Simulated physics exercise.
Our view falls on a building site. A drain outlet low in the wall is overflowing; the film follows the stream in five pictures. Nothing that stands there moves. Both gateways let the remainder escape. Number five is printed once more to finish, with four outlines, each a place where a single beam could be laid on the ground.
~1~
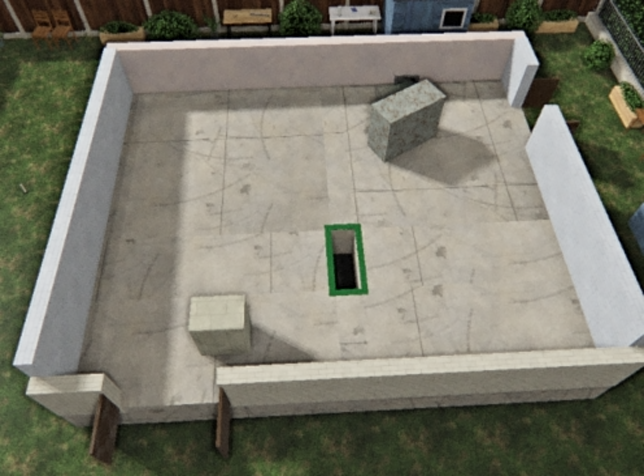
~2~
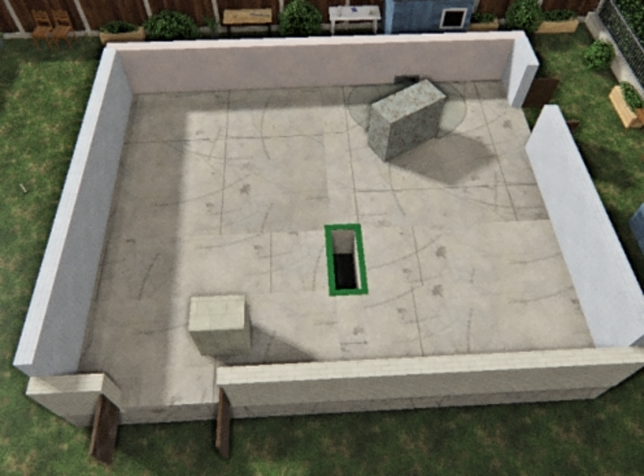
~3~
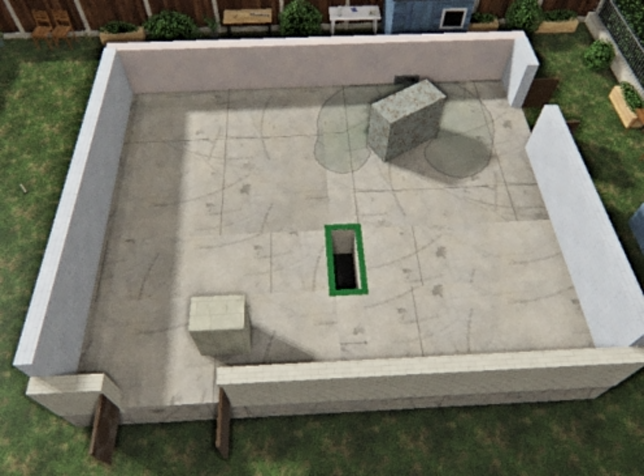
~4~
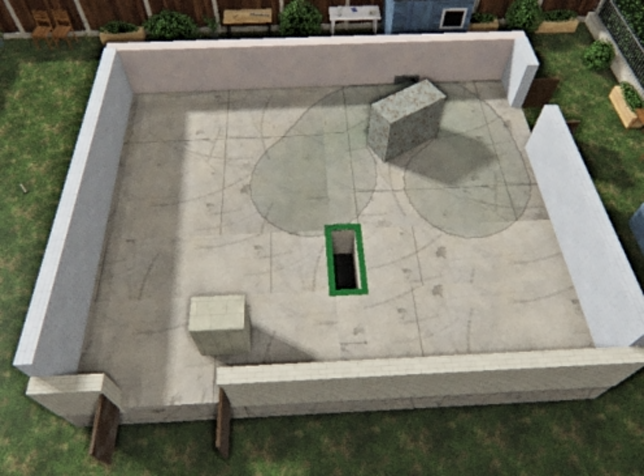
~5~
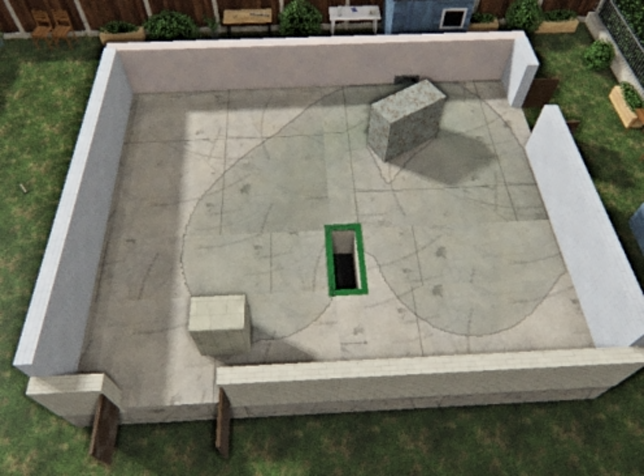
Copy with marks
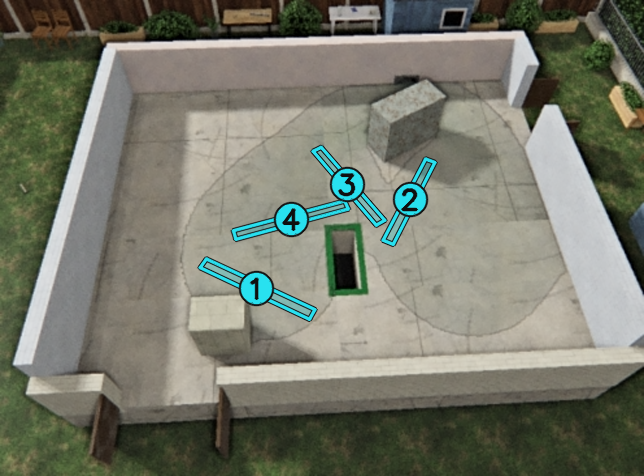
A dark wet patch spreads from the block at upper right across the walled concrete floor, reaching the green-edged drain.
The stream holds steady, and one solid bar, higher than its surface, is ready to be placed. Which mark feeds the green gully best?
Take 1.
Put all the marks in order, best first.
1, 2, 4, 3.
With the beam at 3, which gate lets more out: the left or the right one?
More leaves on the left.
On the marked copy, 1 from (203, 263) to (312, 314); 2 from (388, 242) to (430, 160); 3 from (317, 149) to (380, 222); 4 from (234, 234) to (346, 204).
With 1, about 19 % of the stream goes into the green gully, about 76 % out by the gates.
With 2, about 12 % of the stream goes into the green gully, about 81 % out by the gates.
With 3, about 4 % of the stream goes into the green gully, about 90 % out by the gates.
With 4, about 8 % of the stream goes into the green gully, about 89 % out by the gates.
